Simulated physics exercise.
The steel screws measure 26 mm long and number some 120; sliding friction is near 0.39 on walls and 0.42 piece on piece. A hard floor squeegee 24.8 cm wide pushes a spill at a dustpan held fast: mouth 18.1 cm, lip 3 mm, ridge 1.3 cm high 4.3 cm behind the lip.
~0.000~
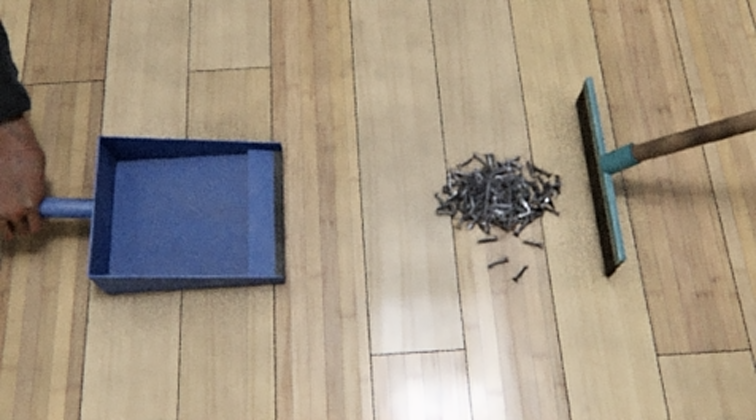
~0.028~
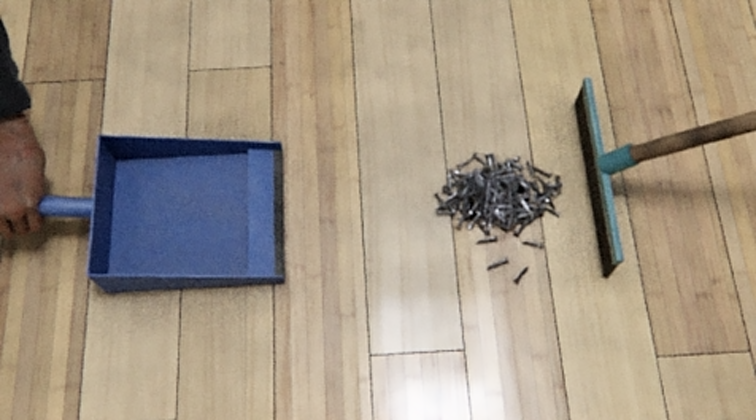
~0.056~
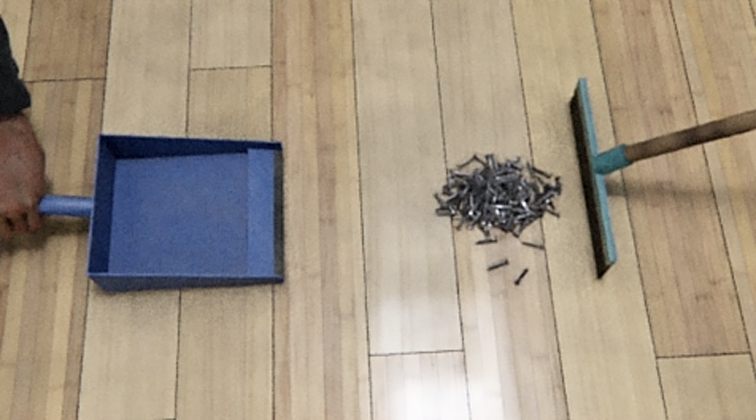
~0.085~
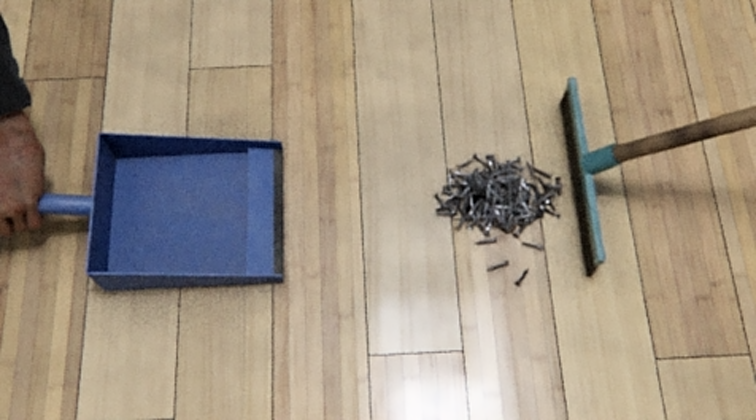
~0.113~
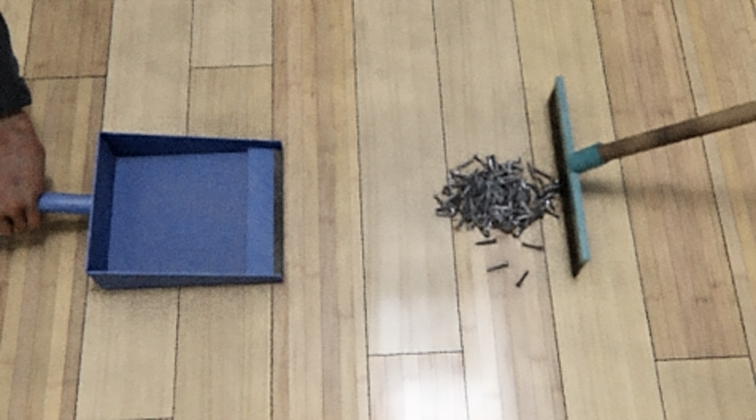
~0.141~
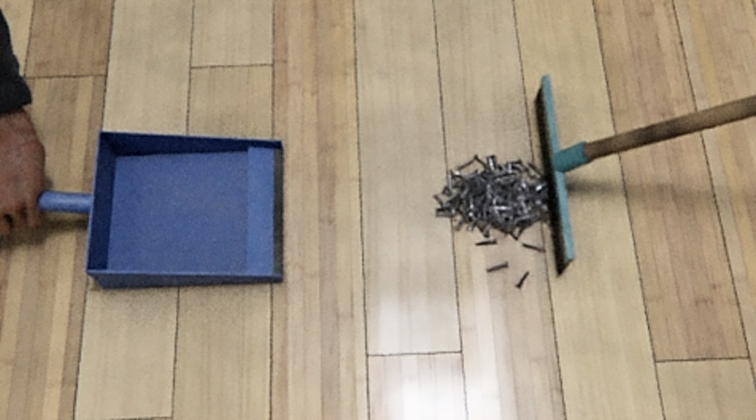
Teal squeegee with a wooden handle sliding left into a pile of steel screws while a hand holds a blue dustpan still.
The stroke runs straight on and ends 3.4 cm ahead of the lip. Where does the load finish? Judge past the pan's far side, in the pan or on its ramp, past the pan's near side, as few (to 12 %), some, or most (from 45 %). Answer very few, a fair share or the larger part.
Far side a fair share, pan a fair share, near side very few.
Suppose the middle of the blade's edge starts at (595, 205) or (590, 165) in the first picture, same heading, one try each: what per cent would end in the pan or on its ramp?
About 20 and 15 per cent.
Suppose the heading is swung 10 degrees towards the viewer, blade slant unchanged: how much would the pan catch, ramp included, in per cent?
Then about 30 per cent.
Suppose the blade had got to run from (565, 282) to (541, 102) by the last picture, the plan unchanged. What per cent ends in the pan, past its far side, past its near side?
Pan 20, far 5, near 20.
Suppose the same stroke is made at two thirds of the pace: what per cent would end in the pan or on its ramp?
It would be near 20 per cent.
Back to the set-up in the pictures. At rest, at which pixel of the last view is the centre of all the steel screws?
At about (287, 183).
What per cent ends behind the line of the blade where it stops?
About 5 per cent.
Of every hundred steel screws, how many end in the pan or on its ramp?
Some 25 per cent.
Then, at 0.38 s, middle of the blade 19 cm from the lip; 0 % over the lip, far side 5 %, near side 0 %.
After 0.54 s, middle of the blade 9 cm from the lip; 0 % over the lip, far side 15 %, near side 0 %.
After 0.83 s, middle of the blade 3 cm from the lip; 25 % over the lip, far side 20 %, near side 0 %.
By 1.1 s all is still; far side 20 %, pan 25 %, near side 0 %, in front of the lip or behind the blade 55 %.
